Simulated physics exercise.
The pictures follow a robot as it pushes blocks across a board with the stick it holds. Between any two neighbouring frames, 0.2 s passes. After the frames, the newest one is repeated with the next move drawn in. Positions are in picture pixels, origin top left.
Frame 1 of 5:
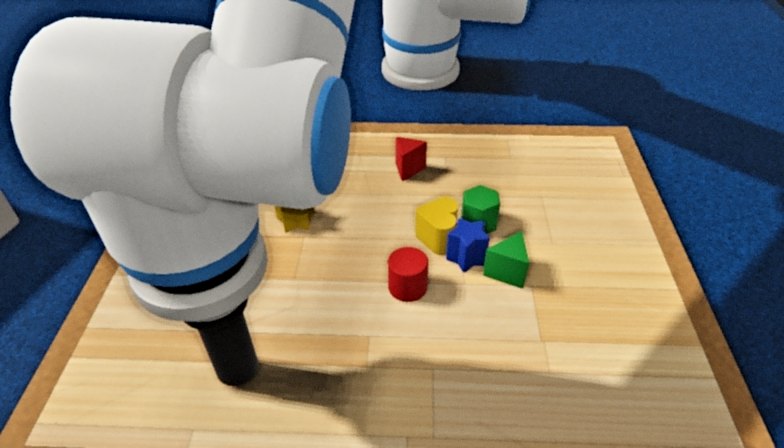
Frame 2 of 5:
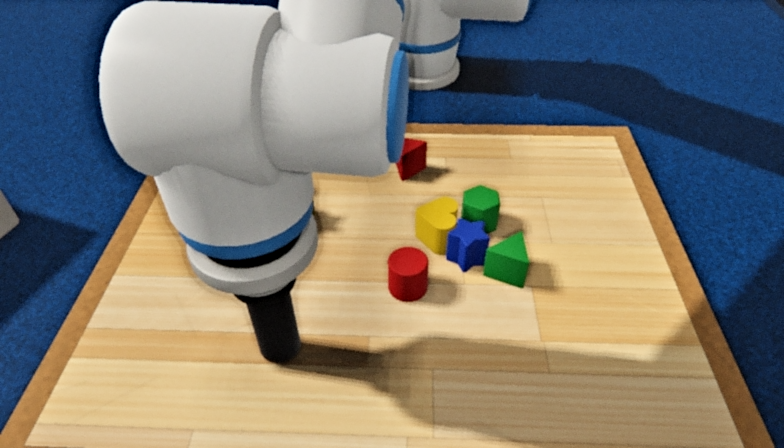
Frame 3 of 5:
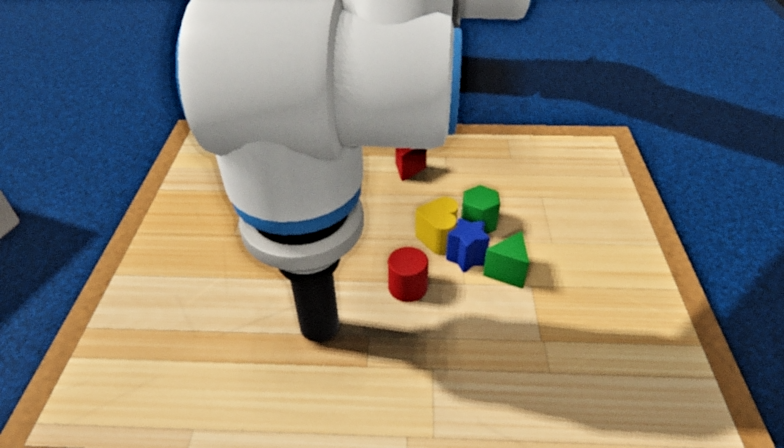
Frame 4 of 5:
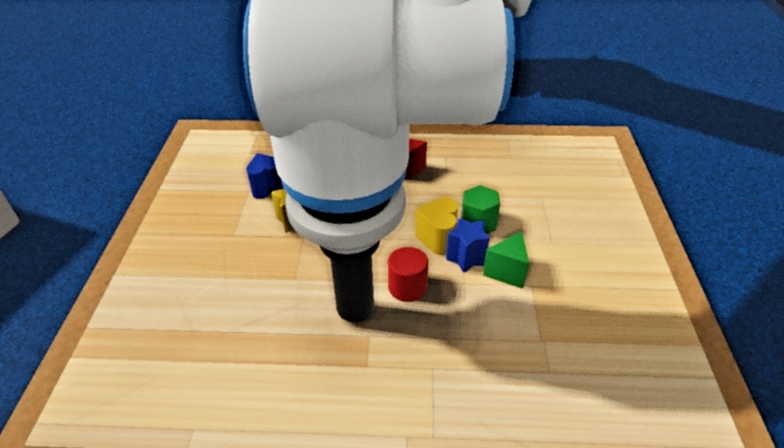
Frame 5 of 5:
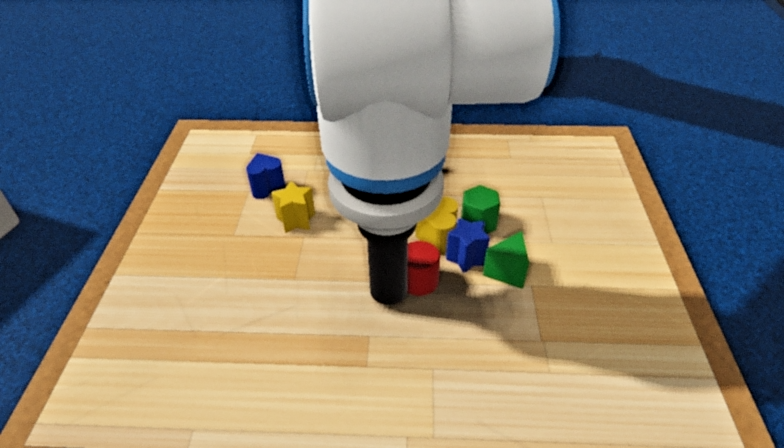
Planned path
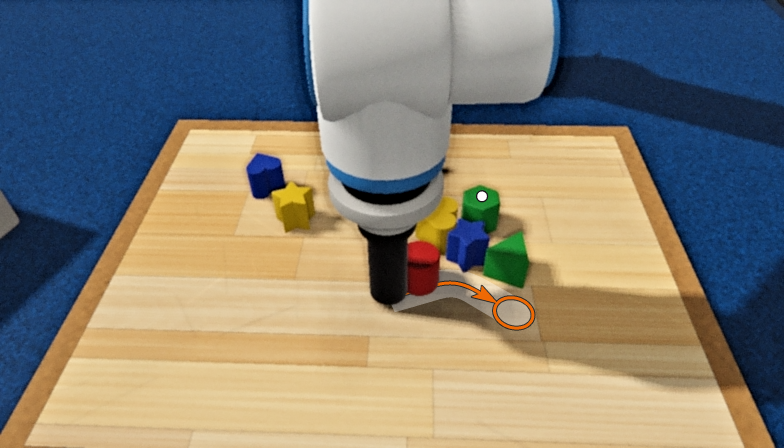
The clip opens with a white robot arm holding a black stick at the lower left of a wooden board scattered with coloured blocks. The arm sweeps the stick right and slightly away from the viewer, uncovering blue and yellow blocks at left, then nudges the red cylinder slightly right.
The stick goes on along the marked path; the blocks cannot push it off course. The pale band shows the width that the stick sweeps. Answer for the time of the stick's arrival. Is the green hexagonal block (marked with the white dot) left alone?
My answer is no.
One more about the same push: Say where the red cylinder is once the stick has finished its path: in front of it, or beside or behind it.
The block gets away.
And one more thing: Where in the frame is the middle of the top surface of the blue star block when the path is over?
Its top face will be centred at roughly (498, 214).
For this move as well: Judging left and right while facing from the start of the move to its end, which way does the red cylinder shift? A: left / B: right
Option A.
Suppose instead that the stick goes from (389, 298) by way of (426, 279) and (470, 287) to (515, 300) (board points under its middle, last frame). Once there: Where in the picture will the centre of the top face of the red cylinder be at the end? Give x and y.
I predict (487, 235).
Path on the board, from (389, 298) over (431, 286) and (474, 290) to (514, 313); the dot is on the green hexagonal block.
On the path given first. One third of the way, stick (432, 279); red cylinder (455, 237); yellow heart-shaped block (441, 208), turned 15° anticlockwise; blue star block (483, 223).
Two thirds of the way, stick (475, 282); red cylinder (480, 233); yellow heart-shaped block (442, 207), turned 25° anticlockwise; blue star block (498, 214); green hexagonal block (486, 190), turned 15° anticlockwise.
At the end, stick (515, 305); red cylinder (480, 233); yellow heart-shaped block (442, 207), turned 25° anticlockwise; blue star block (498, 214); green hexagonal block (486, 190), turned 15° anticlockwise.
